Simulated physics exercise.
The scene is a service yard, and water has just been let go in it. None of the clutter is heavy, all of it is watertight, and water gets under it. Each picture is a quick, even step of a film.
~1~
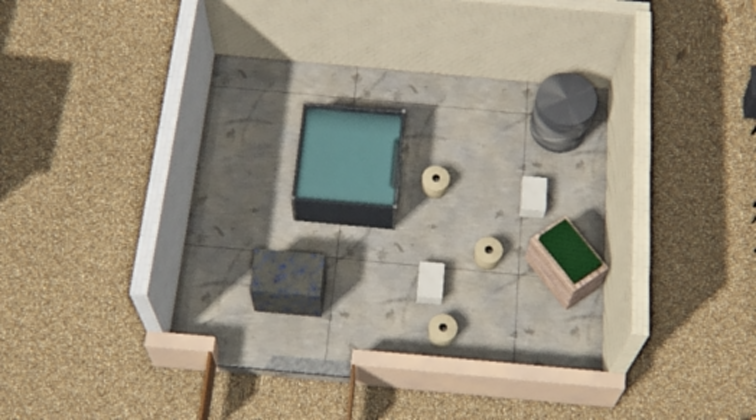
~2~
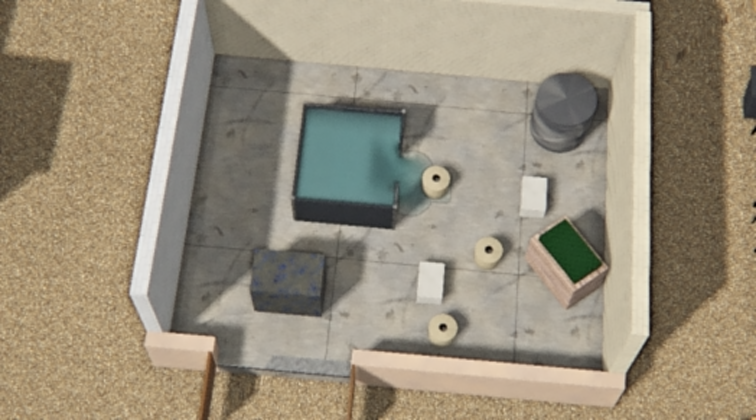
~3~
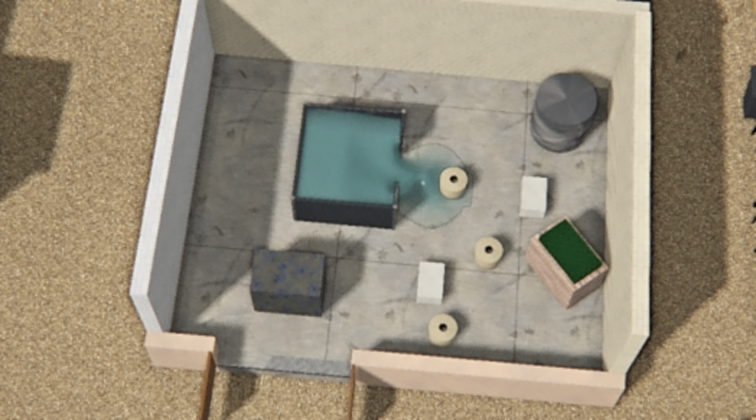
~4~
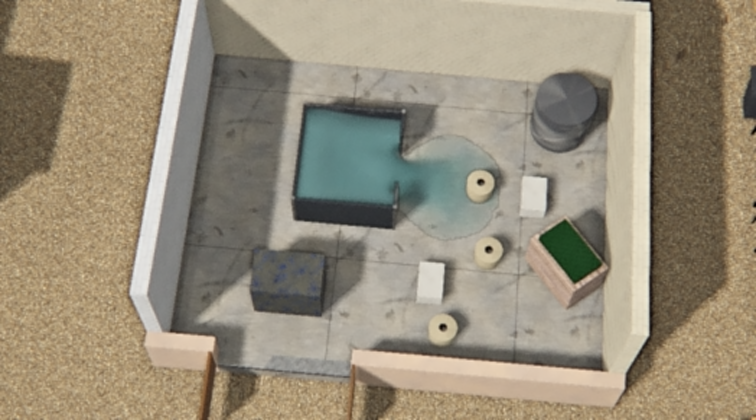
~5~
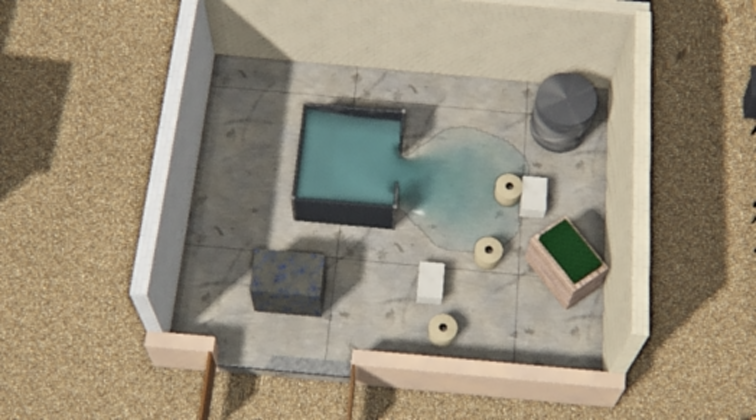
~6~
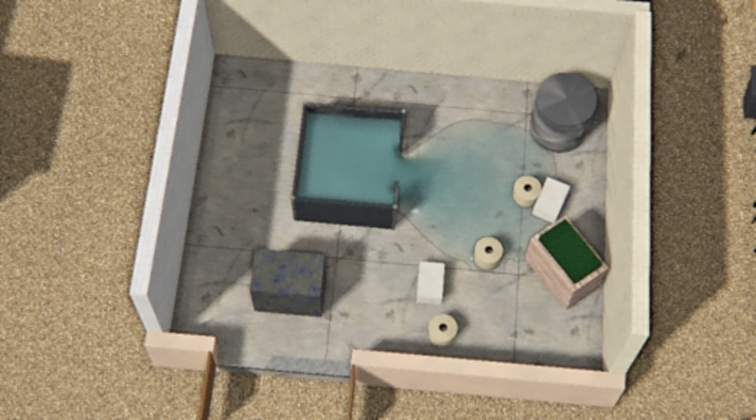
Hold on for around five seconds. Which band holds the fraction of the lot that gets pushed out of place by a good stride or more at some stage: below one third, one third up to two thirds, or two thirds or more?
Band-wise it's the middle band, a third to two thirds.
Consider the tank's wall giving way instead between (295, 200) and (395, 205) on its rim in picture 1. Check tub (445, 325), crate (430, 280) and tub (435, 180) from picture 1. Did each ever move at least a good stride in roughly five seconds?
In the order asked: Goes the distance, then goes the distance, then never gets that far.
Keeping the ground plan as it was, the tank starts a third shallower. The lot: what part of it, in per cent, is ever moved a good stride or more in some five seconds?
About 60 %.
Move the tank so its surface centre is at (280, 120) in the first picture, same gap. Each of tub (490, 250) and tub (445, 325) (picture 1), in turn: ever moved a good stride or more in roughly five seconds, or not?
Taking them in turn: Got there and didn't get there.
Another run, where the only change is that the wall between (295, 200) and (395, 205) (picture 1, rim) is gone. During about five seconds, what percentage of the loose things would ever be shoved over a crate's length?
Estimate: Roughly 40 per cent.
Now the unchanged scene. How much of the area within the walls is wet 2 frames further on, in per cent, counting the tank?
Close to 30 per cent, tank included.
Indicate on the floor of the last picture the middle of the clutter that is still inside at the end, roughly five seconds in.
I'd say somewhere close to (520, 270).
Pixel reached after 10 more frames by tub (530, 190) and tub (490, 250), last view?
(599, 166) and (554, 359), about.
A moment on, 2 of 5 are well off their spots; 0 afloat.
Next, 3 of 5 are well off their spots; 3 afloat.
Later, 3 of 5 are well off their spots; 3 afloat.
In the end, 3 of 5 are well off their spots, and 3 have been at some point; 3 afloat.
